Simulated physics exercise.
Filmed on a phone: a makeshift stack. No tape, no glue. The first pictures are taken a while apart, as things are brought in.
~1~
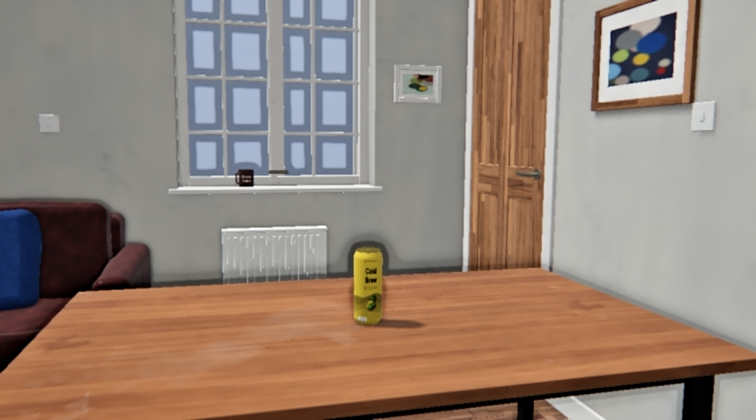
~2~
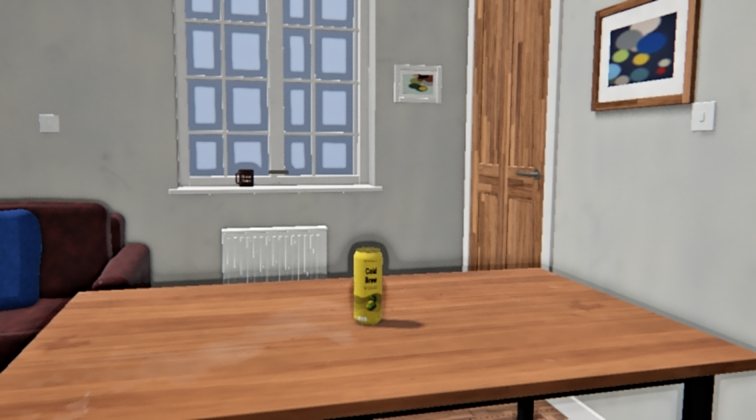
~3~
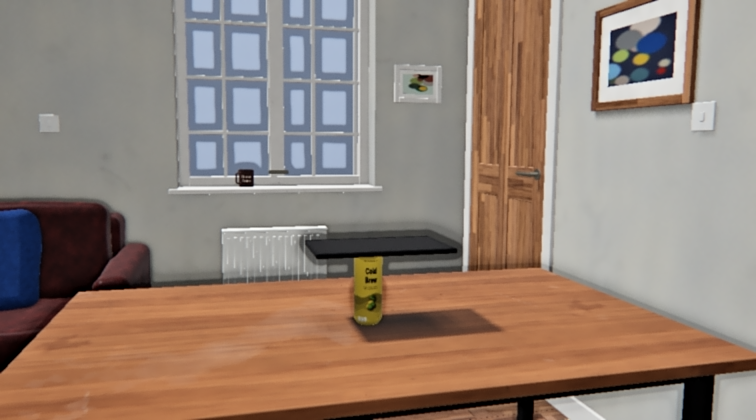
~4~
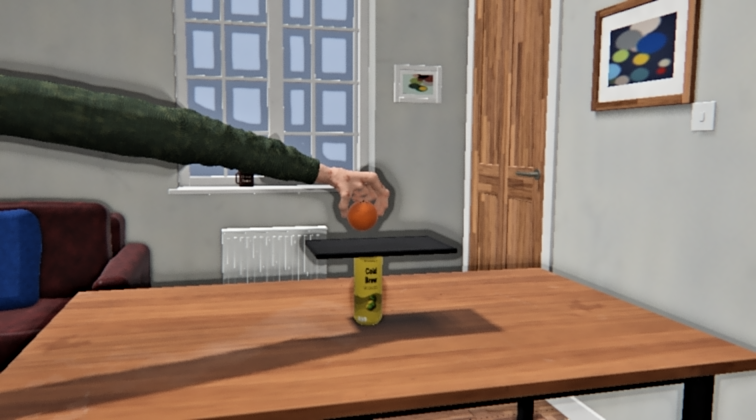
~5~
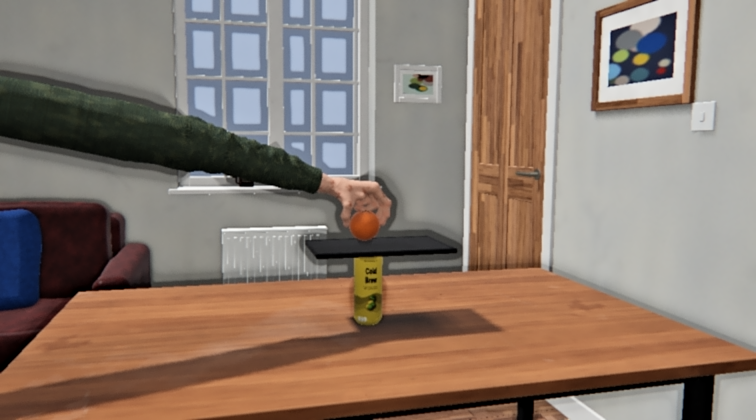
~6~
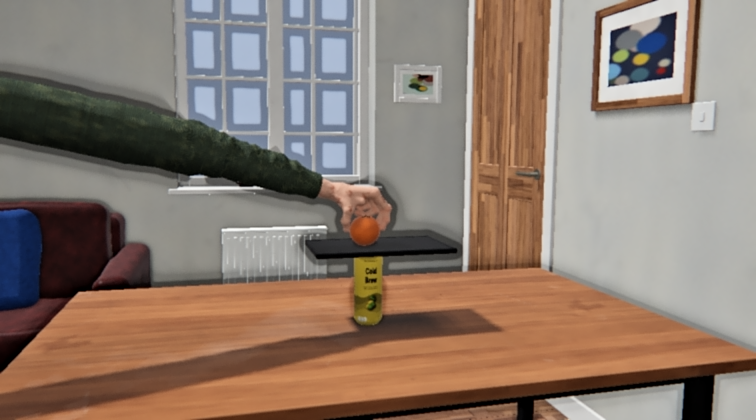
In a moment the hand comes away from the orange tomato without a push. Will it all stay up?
Here the stack stays up.
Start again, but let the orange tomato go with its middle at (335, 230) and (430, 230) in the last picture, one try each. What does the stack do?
In the first case it holds; in the second case it loses its balance.
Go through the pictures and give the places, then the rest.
In the first frame, the last thing is not in view yet.
In the second frame, the last thing is not in view yet.
In the third frame, the last thing is not in view yet; black lid (378, 246).
The fourth frame shows still above its spot; orange tomato (363, 216); black lid (378, 246).
The fifth frame shows still above its spot; orange tomato (365, 225); black lid (378, 246).
The sixth frame shows in place under the hand; orange tomato (365, 230); black lid (378, 246).
Then, 0.20 s past the last view, nothing moves.
Then, 0.50 s past the last view, orange tomato resting near (365, 231).
Finally, all 3 still in place. Final places as the last picture's camera would see them, orange tomato near (365, 231). The stack keeps its balance.
